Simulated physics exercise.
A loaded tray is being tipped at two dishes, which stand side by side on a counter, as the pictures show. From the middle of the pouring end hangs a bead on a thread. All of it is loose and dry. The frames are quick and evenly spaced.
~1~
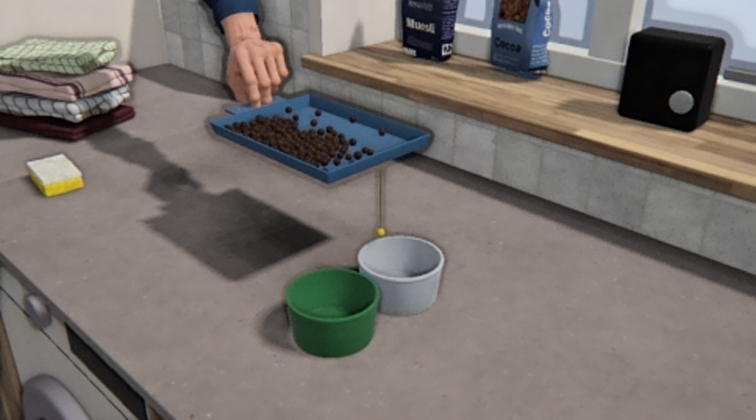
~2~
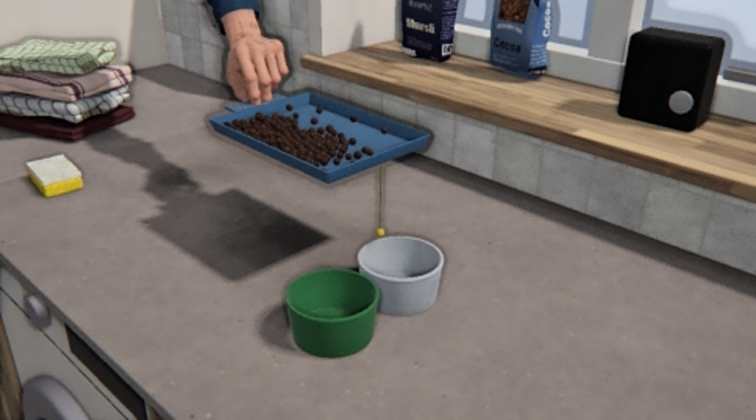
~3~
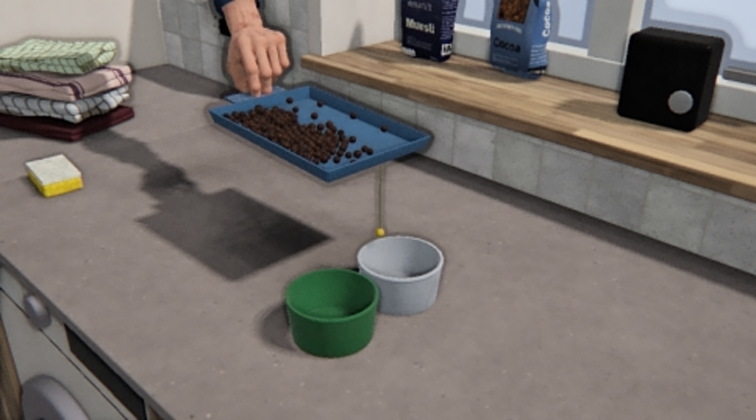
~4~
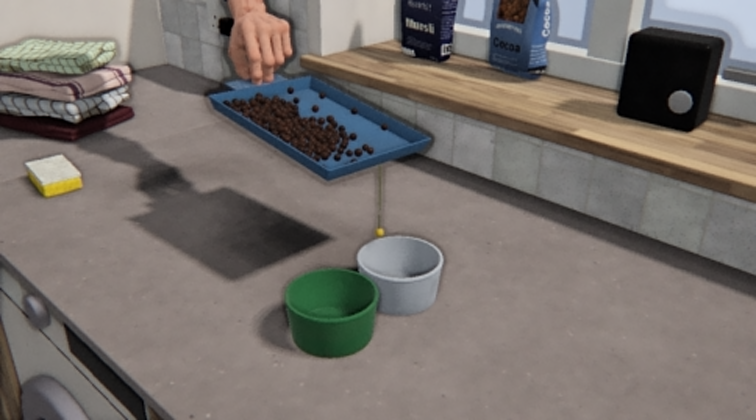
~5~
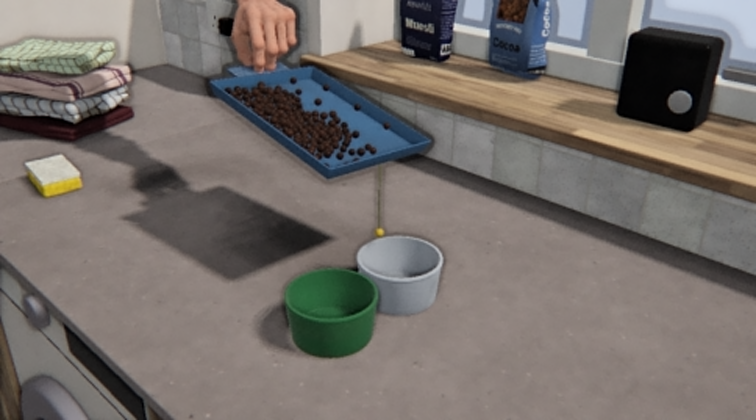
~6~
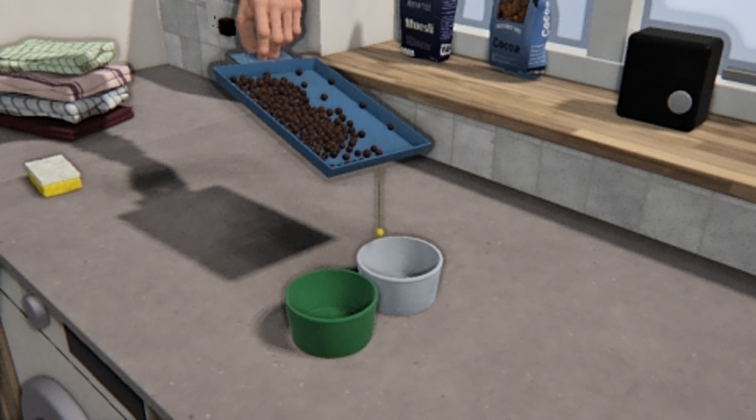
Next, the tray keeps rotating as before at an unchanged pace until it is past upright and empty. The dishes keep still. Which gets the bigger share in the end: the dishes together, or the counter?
I expect the dishes to receive the lesser amount.
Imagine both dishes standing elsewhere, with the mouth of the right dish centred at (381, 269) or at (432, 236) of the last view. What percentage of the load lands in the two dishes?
The first try gives 10 per cent, the second 90 per cent.
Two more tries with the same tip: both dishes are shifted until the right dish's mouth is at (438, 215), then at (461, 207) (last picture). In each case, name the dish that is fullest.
Well, the first go goes to the rightmost dish, and the second to the leftmost dish.
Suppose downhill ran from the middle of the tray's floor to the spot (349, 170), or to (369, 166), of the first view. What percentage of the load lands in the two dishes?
I'd say some 90 in a hundred at first, then 80 in a hundred.
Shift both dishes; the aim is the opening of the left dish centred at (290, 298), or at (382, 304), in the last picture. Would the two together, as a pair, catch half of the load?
Short of half, then short of half.
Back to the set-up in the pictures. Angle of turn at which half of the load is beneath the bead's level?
Near 80 degrees.
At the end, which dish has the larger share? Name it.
Pick: The one placed right.
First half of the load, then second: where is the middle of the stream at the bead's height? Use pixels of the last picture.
Half one: (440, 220), half two: (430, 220).
Soon, tray tipped steeply; about two thirds on the tray; a small part in the right dish; a small part outside both; a small part in the air.
A while on, tray tipped right over; a stray few on the tray; about a quarter in the right dish; about two thirds outside both; a small part in the air.
Towards the end, tray tipped past a quarter turn; about a quarter in the right dish; most outside both.
Finally, tray tipped past a quarter turn; none in the left dish; about a quarter in the right dish; most outside both.
